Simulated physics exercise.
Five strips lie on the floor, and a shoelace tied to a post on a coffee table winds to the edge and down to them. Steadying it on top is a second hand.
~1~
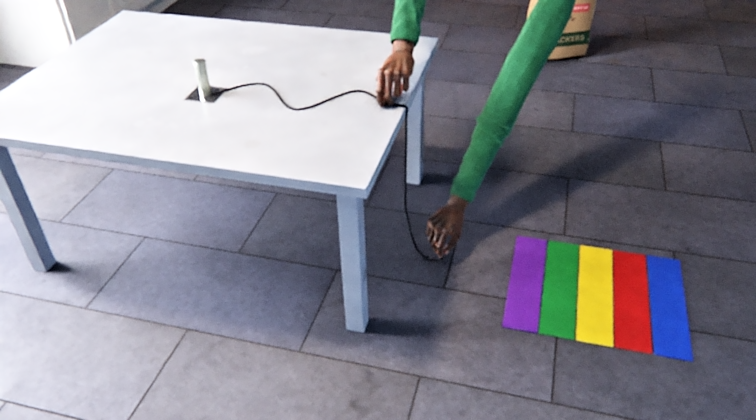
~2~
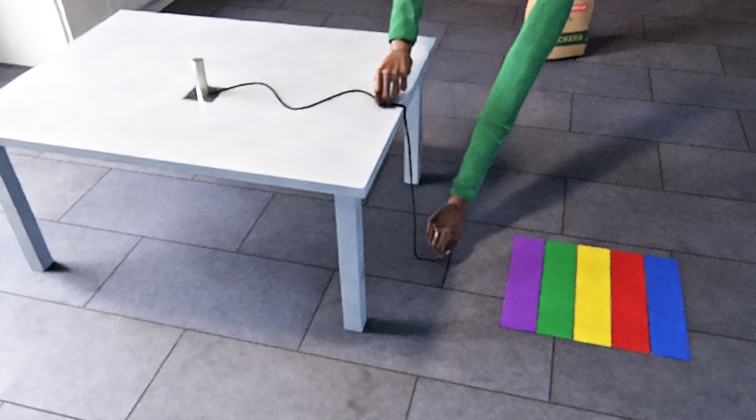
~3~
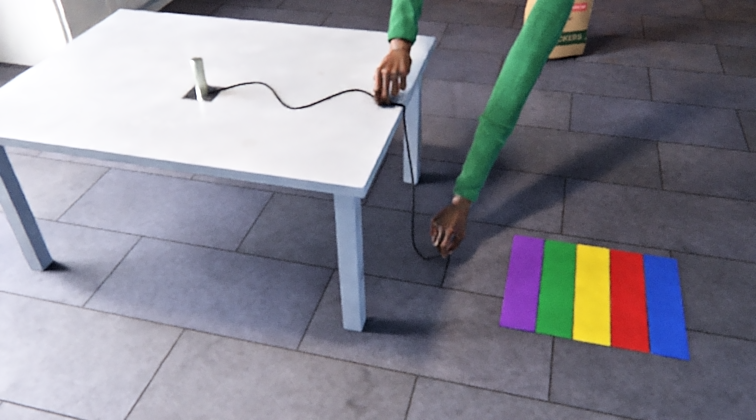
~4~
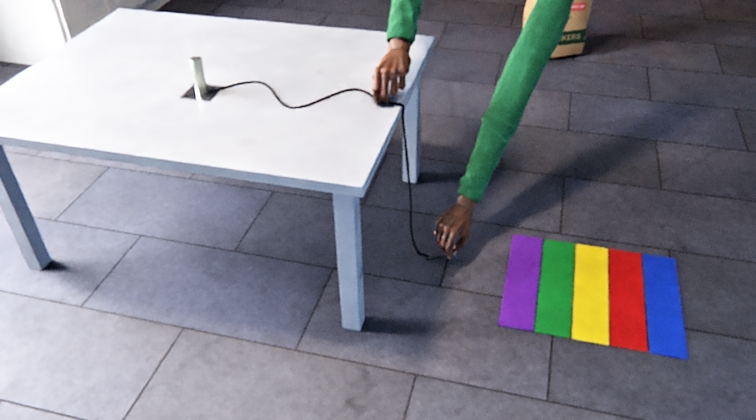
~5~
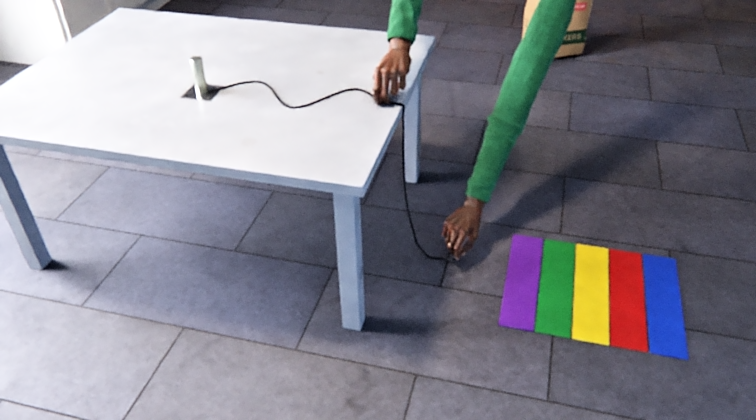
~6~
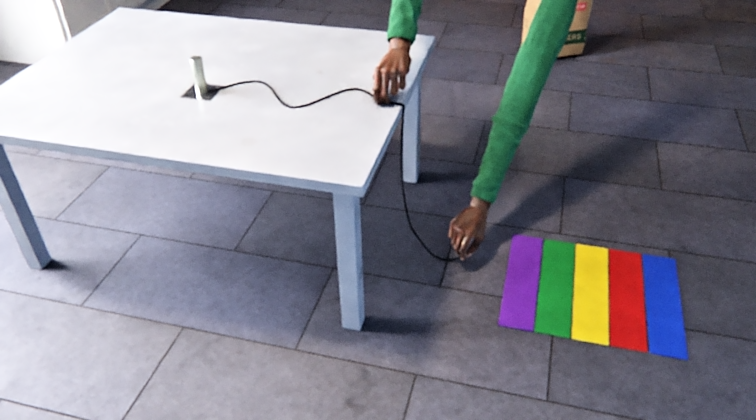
Green-sleeved arms holding a dark cord from a white table, the lower hand shifting slightly right toward five coloured floor strips.
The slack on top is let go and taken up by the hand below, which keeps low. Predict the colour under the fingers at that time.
The red one.
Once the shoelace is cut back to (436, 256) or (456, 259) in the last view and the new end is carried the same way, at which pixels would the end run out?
It would end up close to (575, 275), then close to (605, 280).
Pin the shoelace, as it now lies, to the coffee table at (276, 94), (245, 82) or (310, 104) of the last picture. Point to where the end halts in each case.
Try 1: (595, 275); try 2: (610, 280); try 3: (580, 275).
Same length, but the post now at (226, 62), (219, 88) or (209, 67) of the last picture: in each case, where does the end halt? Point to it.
First try about (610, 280), second about (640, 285), third about (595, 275).
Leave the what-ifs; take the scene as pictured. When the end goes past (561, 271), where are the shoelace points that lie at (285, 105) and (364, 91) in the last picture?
They move to (317, 104) and (400, 123) respectively.
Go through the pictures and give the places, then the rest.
The first picture shows end (443, 253); purple (522, 311); green (558, 318); yellow (595, 324); red (633, 331); blue (671, 337).
The second picture shows end (444, 253); shoelace through (244, 84) (286, 106) (353, 91) (406, 121) (411, 182) (415, 239).
The third picture shows end (447, 253).
The fourth picture shows end (452, 253); shoelace through (243, 83) (285, 105) (351, 89) (403, 120) (409, 181) (412, 237).
The fifth picture shows end (460, 255).
The sixth picture shows end (466, 256); shoelace through (243, 83) (285, 105) (351, 89) (403, 119) (402, 179) (417, 237).
Early on, end near (561, 271); over green.
Midway, end near (600, 277); over yellow.
At the end of the slack, end near (624, 281); over red. The red one.
